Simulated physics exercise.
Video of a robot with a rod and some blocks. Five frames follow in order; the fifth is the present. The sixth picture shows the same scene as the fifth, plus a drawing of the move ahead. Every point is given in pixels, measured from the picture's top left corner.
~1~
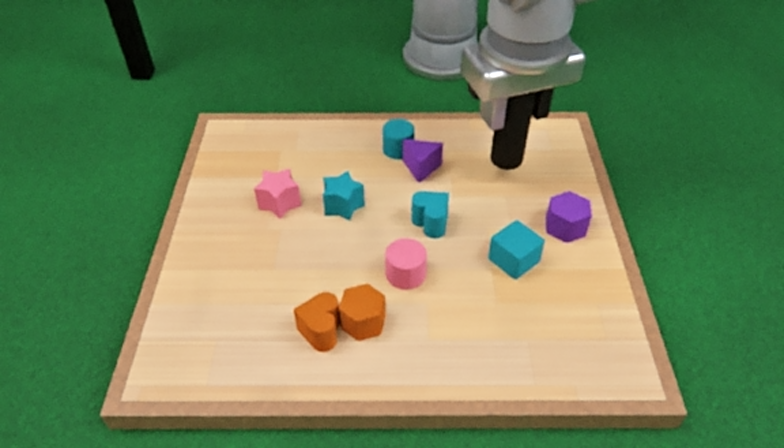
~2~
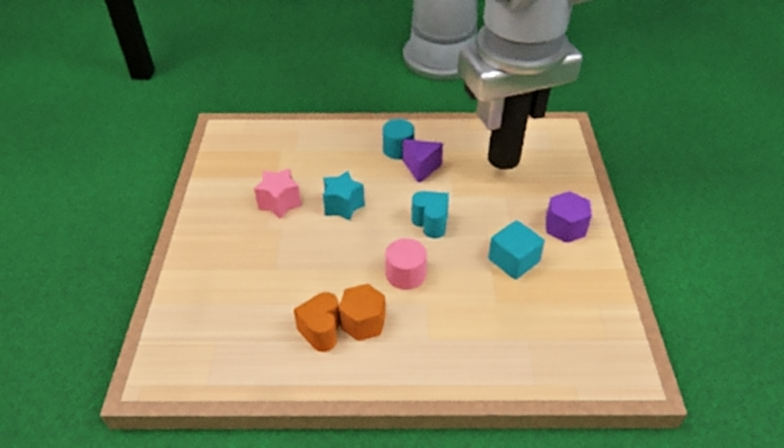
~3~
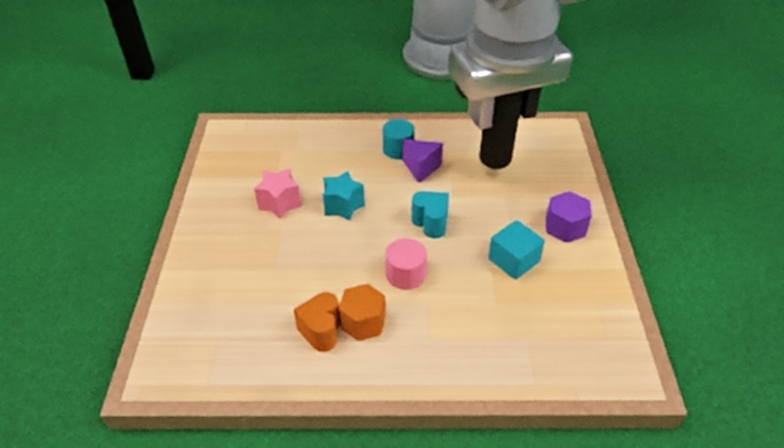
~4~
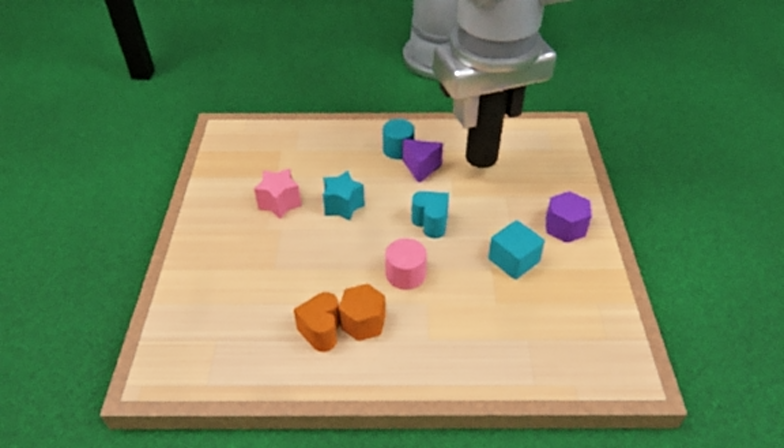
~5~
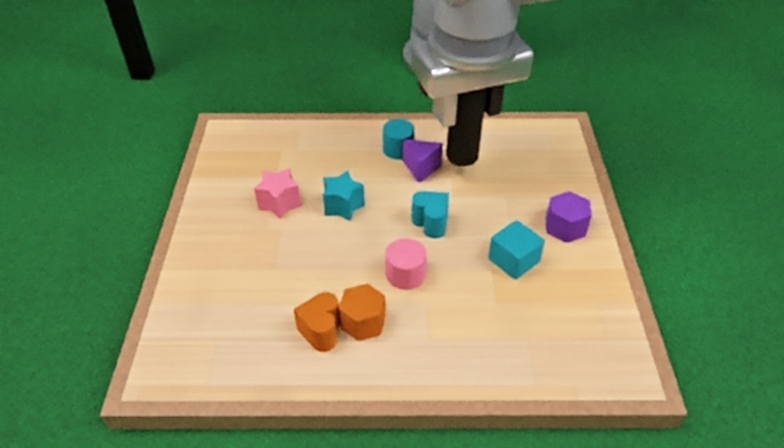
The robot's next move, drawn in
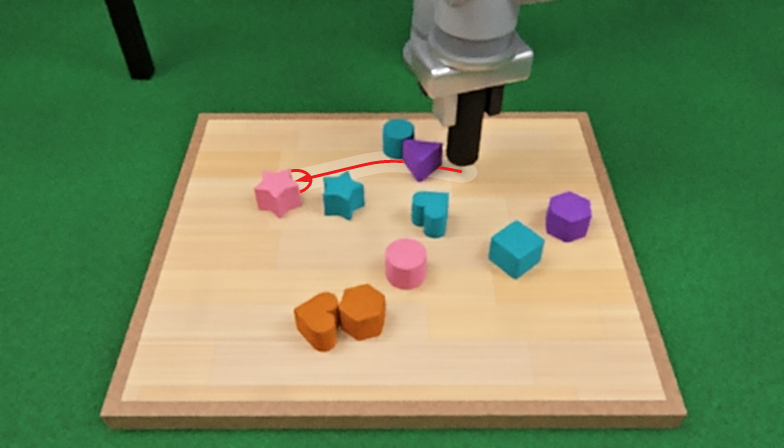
A robot arm's black rod slides left across a wooden board toward a purple three-sided block, while the colourful blocks stay still.
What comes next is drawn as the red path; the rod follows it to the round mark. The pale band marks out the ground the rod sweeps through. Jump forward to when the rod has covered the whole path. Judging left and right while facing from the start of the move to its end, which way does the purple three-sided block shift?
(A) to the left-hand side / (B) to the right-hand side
A (to the left-hand side)
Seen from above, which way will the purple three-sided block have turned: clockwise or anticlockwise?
Anticlockwise.
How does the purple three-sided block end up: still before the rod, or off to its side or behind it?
I predict the rod still has it in front.
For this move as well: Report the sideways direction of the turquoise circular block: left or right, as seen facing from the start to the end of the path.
It moves over to the right.
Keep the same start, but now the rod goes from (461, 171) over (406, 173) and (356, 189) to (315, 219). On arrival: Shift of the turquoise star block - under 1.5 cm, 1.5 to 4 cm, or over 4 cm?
Travel: Beyond 4 cm.
The drawn path runs from (461, 171) by way of (405, 162) and (350, 168) to (294, 181).
What follows on the original path. One third of the way, rod (404, 147); turquoise circular block (385, 122); purple three-sided block (376, 145), turned 45° anticlockwise.
Two thirds of the way, rod (348, 154); turquoise circular block (379, 120); purple three-sided block (320, 155), turned 65° anticlockwise.
At the end, rod (292, 167); pink star block (273, 186); turquoise star block not moved; turquoise circular block (379, 120); purple three-sided block (261, 166), turned 60° anticlockwise.
